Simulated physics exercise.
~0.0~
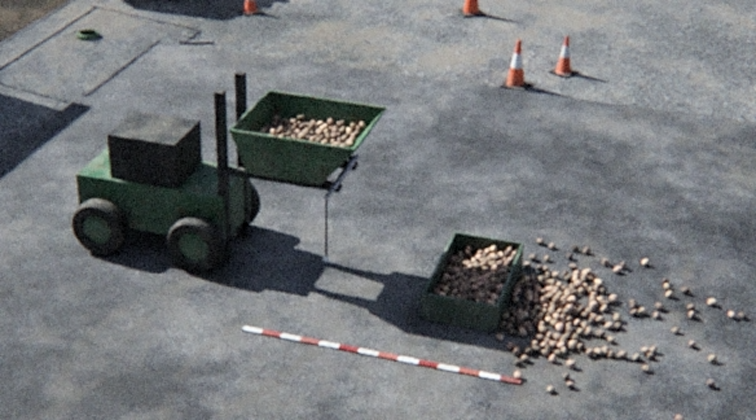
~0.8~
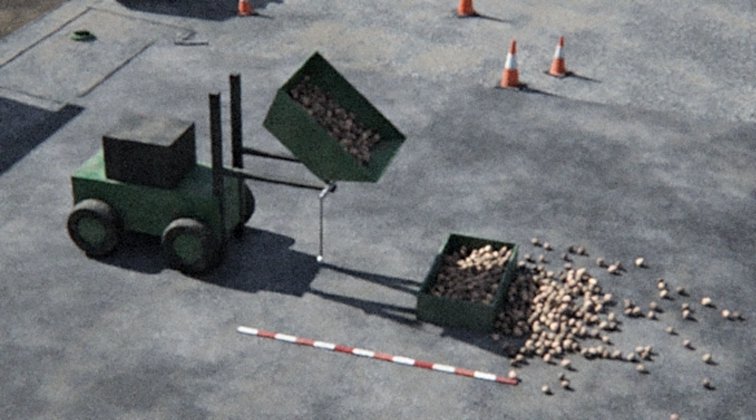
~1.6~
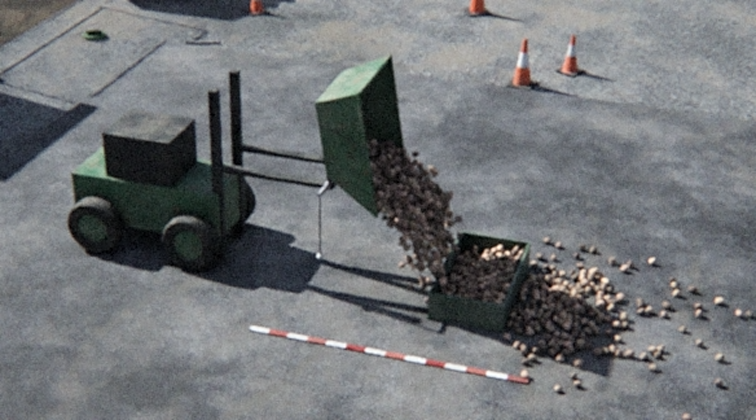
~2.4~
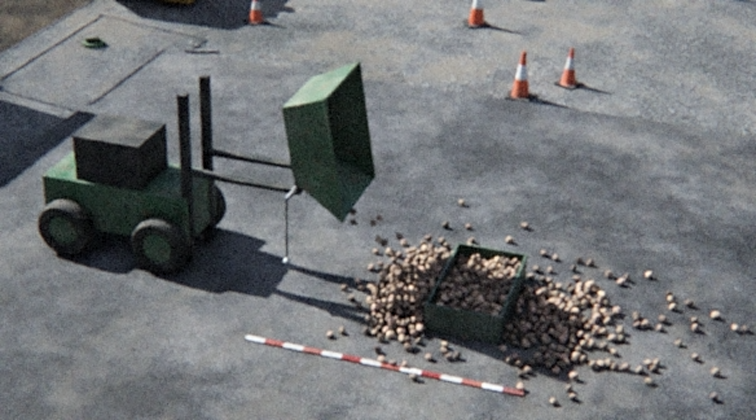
The footage shows a green forklift-like machine tipping a raised skip of brownish stones toward a partly filled bin while drawing back to the left, so the stones pour into the bin and pile up beside it, leaving the skip empty and steeply tilted.
